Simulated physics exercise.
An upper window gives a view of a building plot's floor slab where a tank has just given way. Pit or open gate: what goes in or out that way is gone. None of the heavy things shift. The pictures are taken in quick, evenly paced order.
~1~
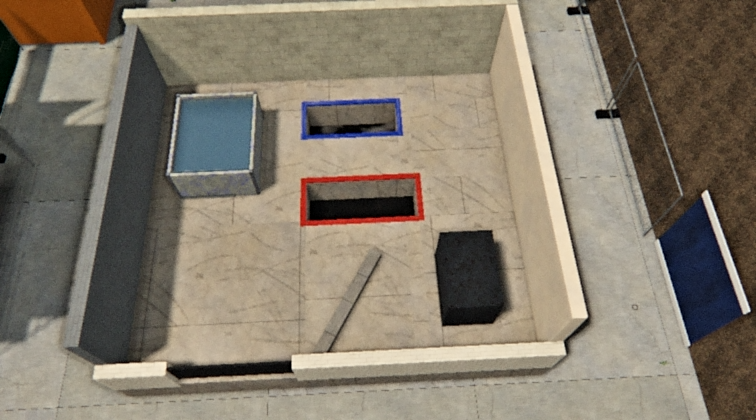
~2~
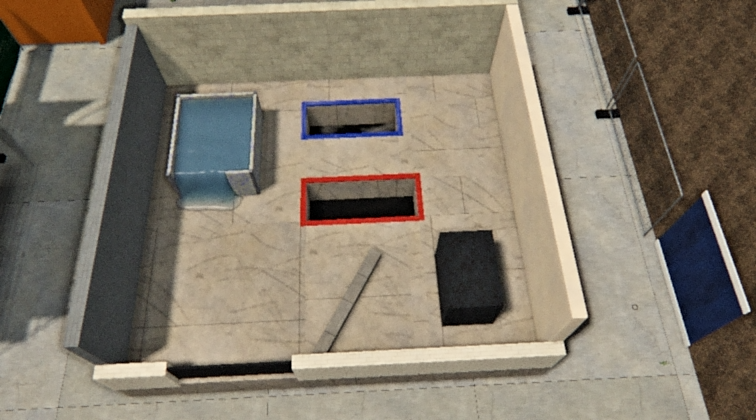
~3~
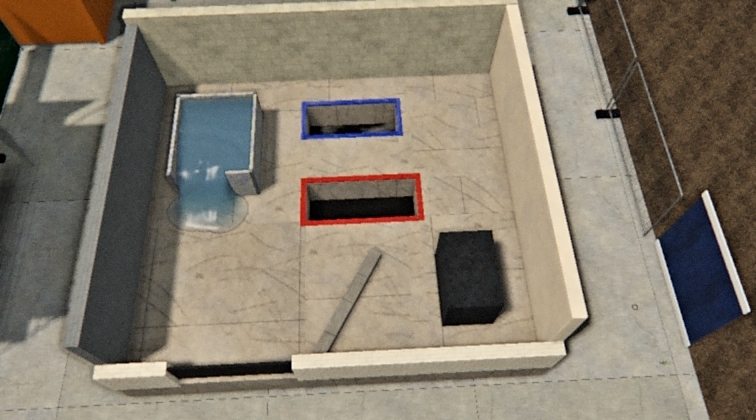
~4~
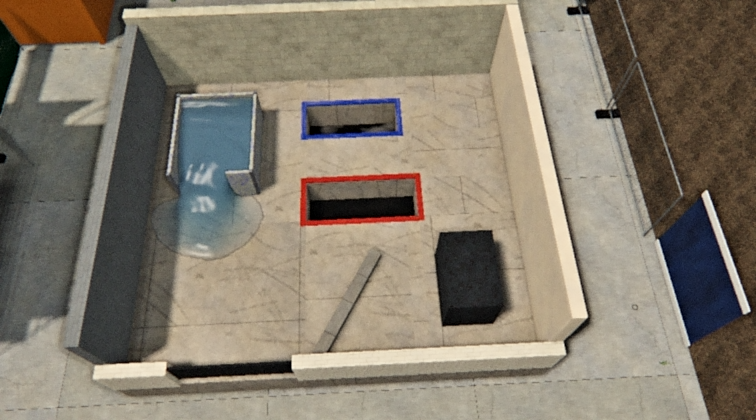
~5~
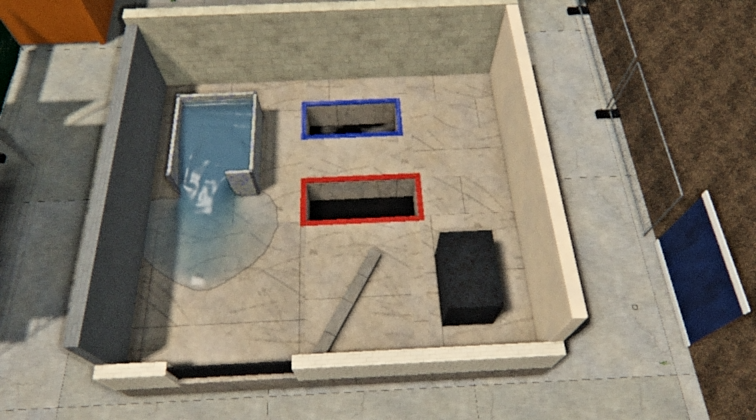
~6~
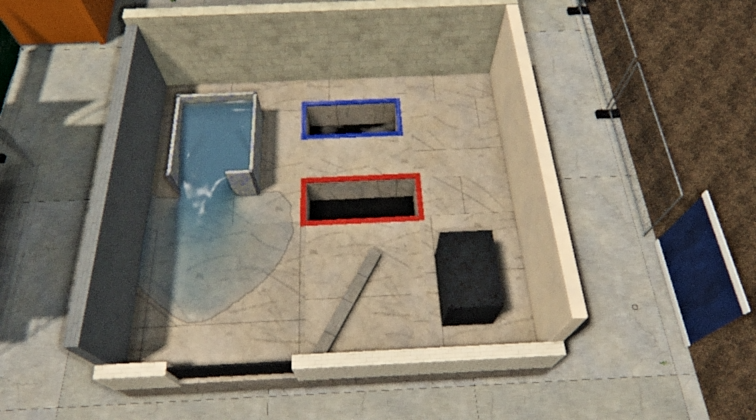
Water poured out through a gap in the near side of a raised tank and spread across the walled floor in a widening sheet, while the red and blue framed pits stayed dry.
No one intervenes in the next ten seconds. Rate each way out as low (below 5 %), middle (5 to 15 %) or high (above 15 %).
Ratings - gate: Low; red pit: High; blue pit: Low.
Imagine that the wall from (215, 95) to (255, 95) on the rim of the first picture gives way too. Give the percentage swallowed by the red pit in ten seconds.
Per cent to red: 6.
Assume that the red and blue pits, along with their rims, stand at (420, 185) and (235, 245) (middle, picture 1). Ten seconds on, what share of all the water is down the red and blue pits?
Per cent by pit - red: 2 / blue: 75.
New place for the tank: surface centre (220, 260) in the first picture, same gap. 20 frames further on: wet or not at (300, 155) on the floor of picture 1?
Result: Unwetted.
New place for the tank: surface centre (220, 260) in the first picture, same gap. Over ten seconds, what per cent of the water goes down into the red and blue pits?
Red 25 %, blue 12 %.
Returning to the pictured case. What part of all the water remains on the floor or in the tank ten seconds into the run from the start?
Roughly 62 parts in every hundred.
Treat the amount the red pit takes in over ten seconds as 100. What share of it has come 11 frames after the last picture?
Share by then: About 0 in a hundred.
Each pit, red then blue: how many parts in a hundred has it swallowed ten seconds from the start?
I'd put them at roughly 38 and 2 per cent respectively.
A moment on, water covers 30 % of the floor; the gate 0 %, the red pit 0 %, the blue pit 0 %.
Next, water covers 30 % of the floor; the gate 0 %, the red pit 0 %, the blue pit 0 %.
Then, water covers 40 % of the floor; the gate 0 %, the red pit 0 %, the blue pit 0 %.
Later, water covers 60 % of the floor; the gate 0 %, the red pit 18 %, the blue pit 0 %.
In the end, water covers 75 % of the floor; the gate 0 %, the red pit 38 %, the blue pit 1 %.
